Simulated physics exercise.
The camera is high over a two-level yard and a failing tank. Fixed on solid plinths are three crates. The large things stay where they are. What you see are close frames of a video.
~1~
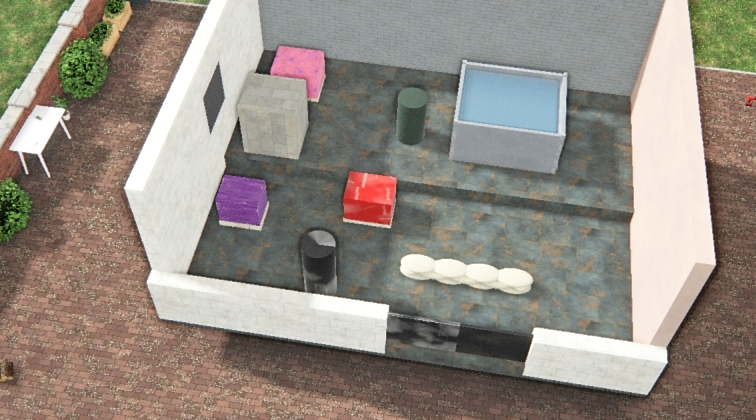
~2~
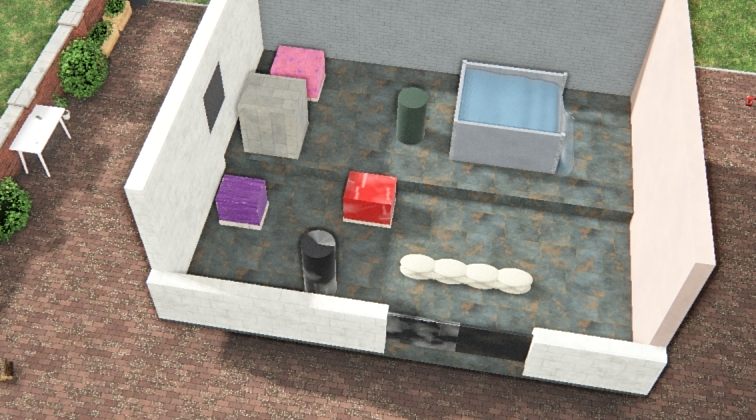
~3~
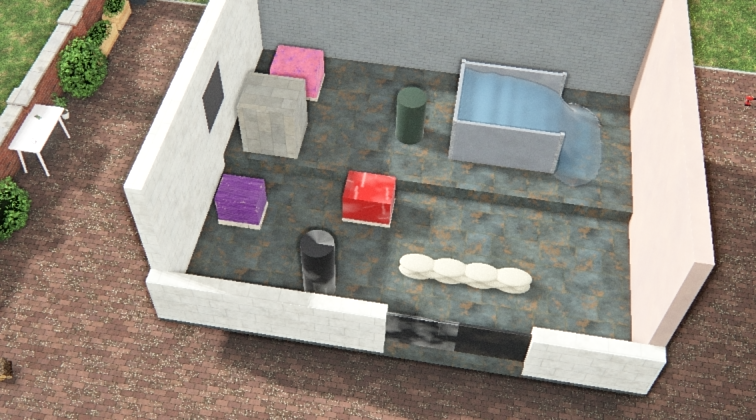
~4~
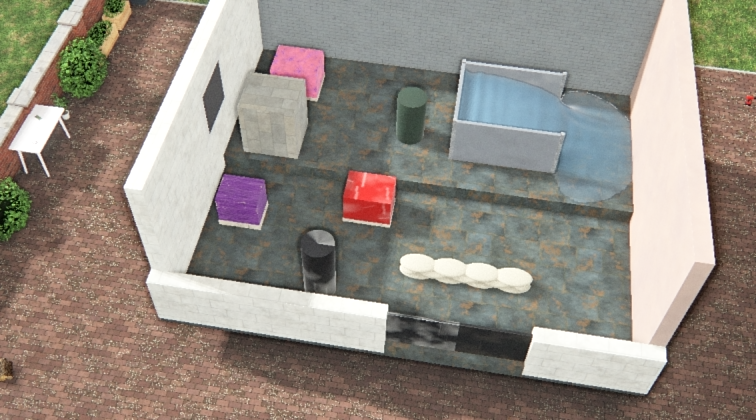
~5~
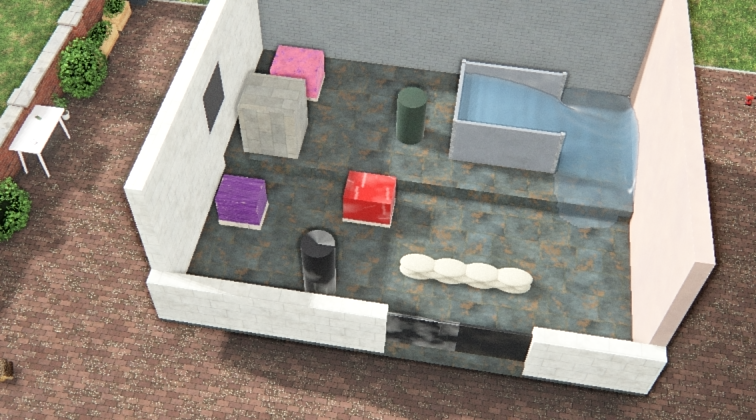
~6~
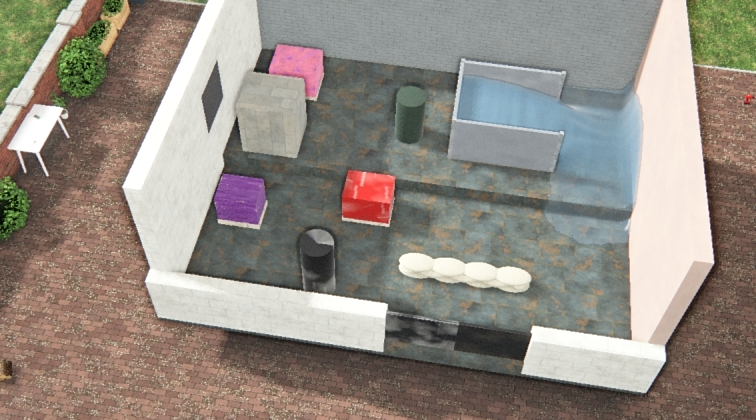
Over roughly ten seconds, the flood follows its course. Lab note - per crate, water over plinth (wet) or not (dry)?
Pink crate: Wet; purple crate: Wet; red crate: Wet.
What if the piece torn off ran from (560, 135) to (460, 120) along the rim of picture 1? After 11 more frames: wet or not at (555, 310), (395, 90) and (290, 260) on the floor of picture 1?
Drenched; spared; drenched.
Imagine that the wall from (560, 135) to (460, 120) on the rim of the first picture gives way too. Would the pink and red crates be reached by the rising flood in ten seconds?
In that case the pink crate is never flooded and the red crate is flooded.
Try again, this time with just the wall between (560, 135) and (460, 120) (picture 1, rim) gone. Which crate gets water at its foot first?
The crate marked red, by my reading.
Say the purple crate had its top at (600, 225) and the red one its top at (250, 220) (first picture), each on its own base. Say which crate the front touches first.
Answer: The crate marked purple.
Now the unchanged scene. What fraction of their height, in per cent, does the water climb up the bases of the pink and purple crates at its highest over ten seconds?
Around 310 % and 140 %.
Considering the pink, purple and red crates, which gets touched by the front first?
That's the pink-painted one.
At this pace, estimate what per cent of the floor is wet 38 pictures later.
80 %.
A moment on, water covers 15 % of the floor; the pink crate not reached, the purple crate not reached, the red crate not reached.
Next, water covers 30 % of the floor; the pink crate not reached, the purple crate not reached, the red crate not reached.
Then, water covers 55 % of the floor; the pink crate water round its plinth, the purple crate not reached, the red crate not reached.
Later, water covers 80 % of the floor; the pink crate water round its plinth, the purple crate water round its plinth, the red crate water round its plinth.
In the end, water covers 85 % of the floor; the pink crate was topped, the purple crate was topped, the red crate was topped.
